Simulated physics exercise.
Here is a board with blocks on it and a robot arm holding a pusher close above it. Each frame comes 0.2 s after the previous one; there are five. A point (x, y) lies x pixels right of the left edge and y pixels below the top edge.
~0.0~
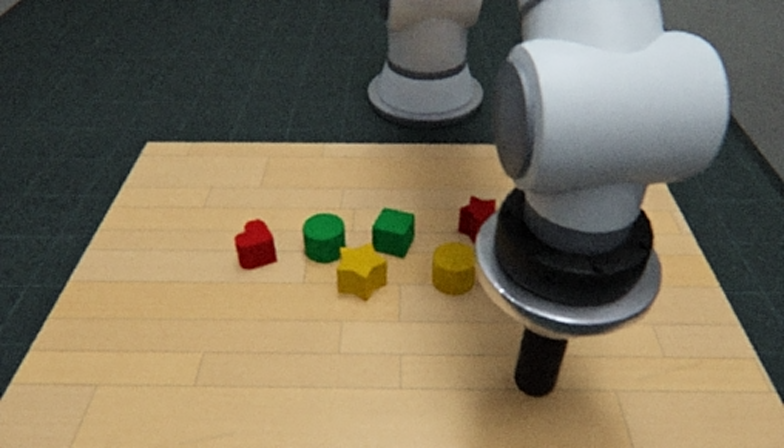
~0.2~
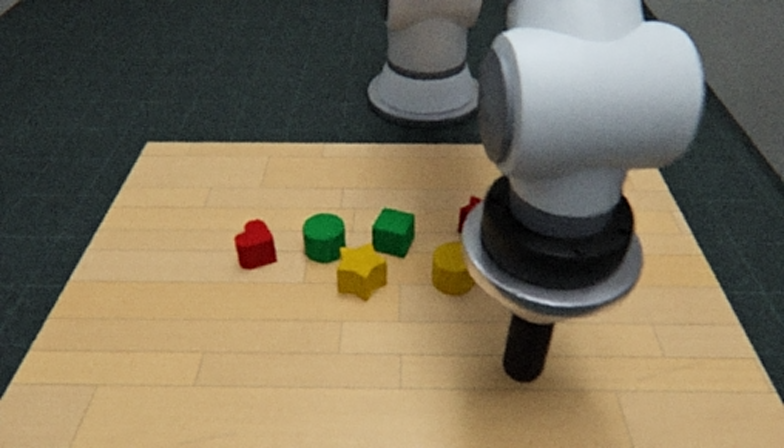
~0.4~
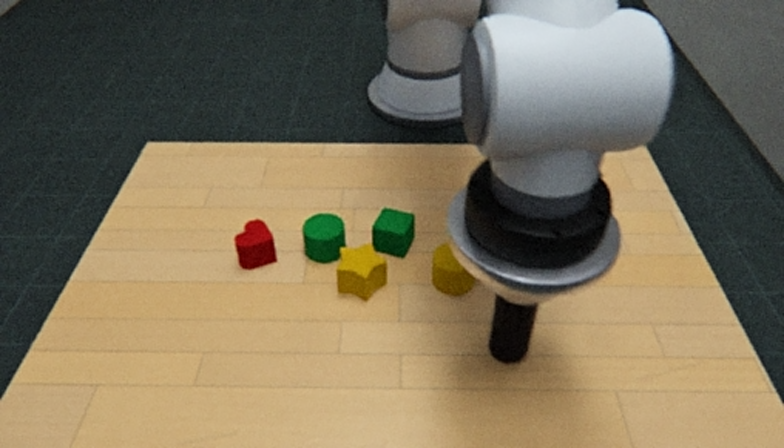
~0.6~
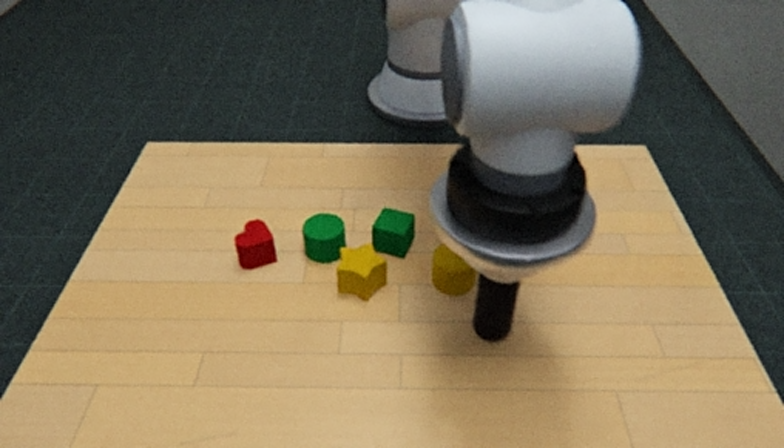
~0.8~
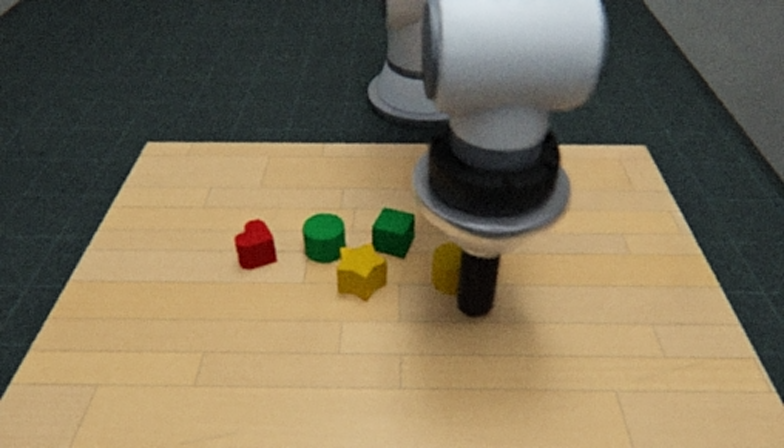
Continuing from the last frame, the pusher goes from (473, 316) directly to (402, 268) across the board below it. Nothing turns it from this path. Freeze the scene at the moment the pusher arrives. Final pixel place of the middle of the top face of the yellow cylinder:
Close to (443, 235).
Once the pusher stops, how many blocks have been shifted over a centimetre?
It's going to be one.
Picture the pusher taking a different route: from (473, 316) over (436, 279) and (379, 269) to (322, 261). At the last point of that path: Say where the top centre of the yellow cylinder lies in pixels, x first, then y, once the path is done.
Expect it around (432, 226).
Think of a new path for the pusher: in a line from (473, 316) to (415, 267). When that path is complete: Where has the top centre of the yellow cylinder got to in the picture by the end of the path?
I think it will end close to (437, 223).
On the path given first. Halfway along, pusher (436, 281); yellow cylinder (445, 240).
At the end, pusher (402, 258); yellow star block unmoved; green four-sided block (392, 218); yellow cylinder (443, 235).
